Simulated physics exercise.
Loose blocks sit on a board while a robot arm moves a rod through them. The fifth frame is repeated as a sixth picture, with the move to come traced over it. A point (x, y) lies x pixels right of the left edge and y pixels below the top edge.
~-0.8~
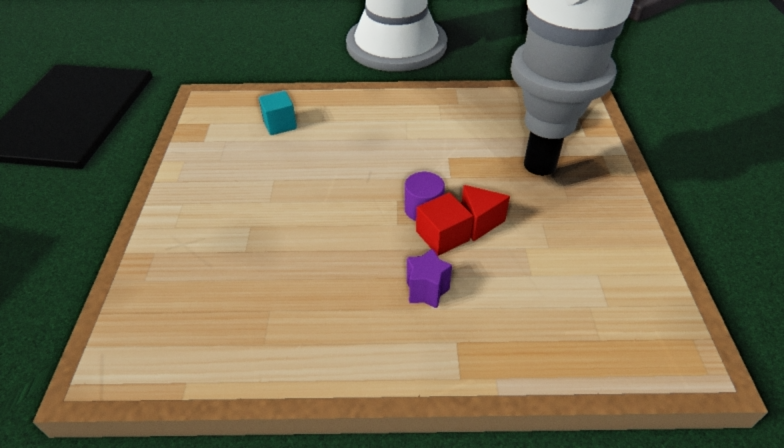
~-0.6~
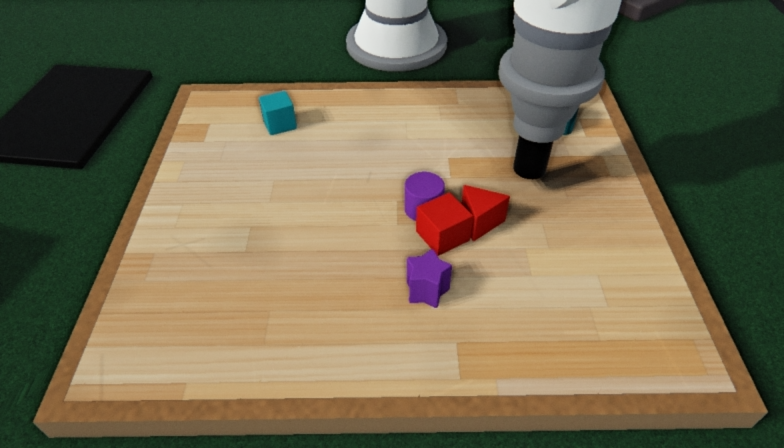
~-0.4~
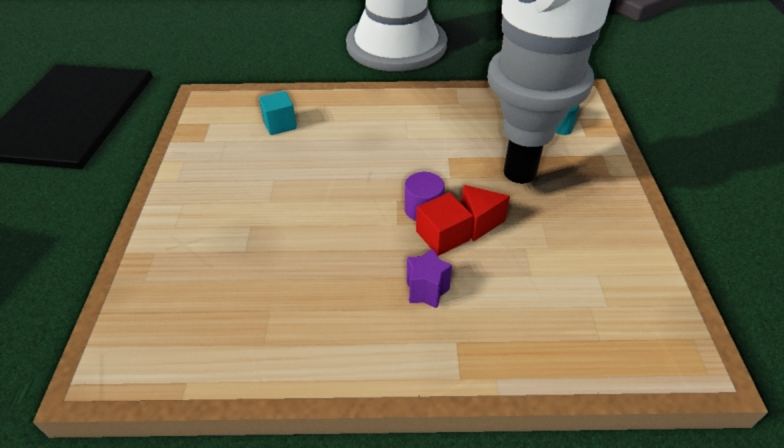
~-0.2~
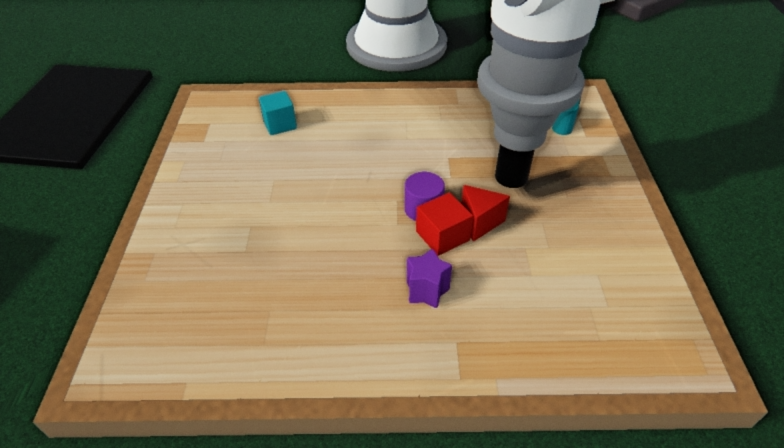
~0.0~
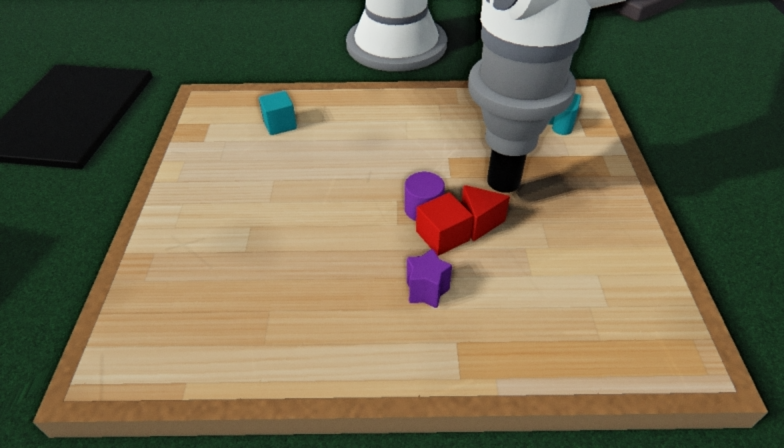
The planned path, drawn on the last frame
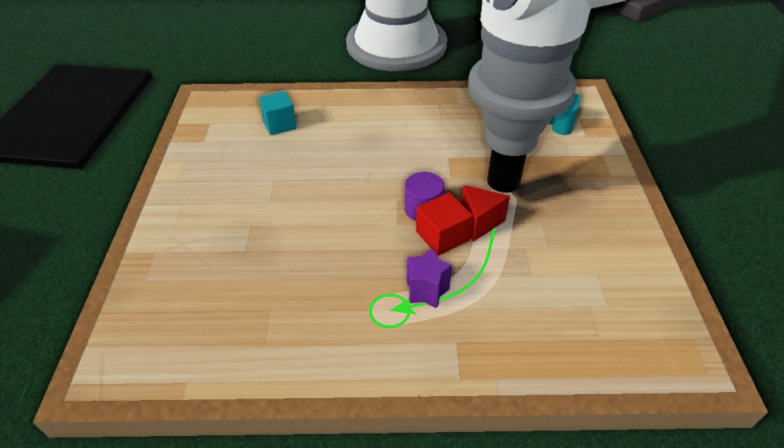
A grey and white robot arm with a black rod glides slowly left and slightly toward the viewer over a pale wooden board, seen from above at a fixed angle. A purple disc, red square block, red triangle and purple star sit near the centre, with a teal cube at upper left. The blocks stay still as the rod nears the triangle, revealing a teal piece at upper right.
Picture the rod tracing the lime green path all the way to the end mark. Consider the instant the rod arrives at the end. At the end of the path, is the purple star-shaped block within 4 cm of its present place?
No, it doesn't check out.
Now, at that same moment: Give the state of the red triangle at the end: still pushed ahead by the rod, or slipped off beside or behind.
Gone from the front.
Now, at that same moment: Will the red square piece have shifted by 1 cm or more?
Yes.
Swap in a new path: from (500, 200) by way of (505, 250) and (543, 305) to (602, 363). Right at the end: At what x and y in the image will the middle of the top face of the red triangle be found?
At roughly (479, 236).
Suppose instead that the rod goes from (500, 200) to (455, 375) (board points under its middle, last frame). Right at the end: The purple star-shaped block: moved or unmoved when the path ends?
It is moved from its place.
The line goes from (500, 200) by way of (490, 246) and (459, 292) to (390, 311).
The first path, step by step. One third of the way, rod (493, 229); red square piece (435, 218), turned 55° clockwise; red triangle (468, 236), turned 40° clockwise.
Two thirds of the way, rod (460, 275); purple star-shaped block (399, 277), turned 10° anticlockwise; red square piece (435, 219), turned 55° clockwise; red triangle (428, 257), turned 90° clockwise.
At the end, rod (389, 293); purple disc unmoved; purple star-shaped block (353, 282), turned 20° anticlockwise; red square piece (435, 219), turned 55° clockwise; red triangle (398, 255), turned 140° clockwise.
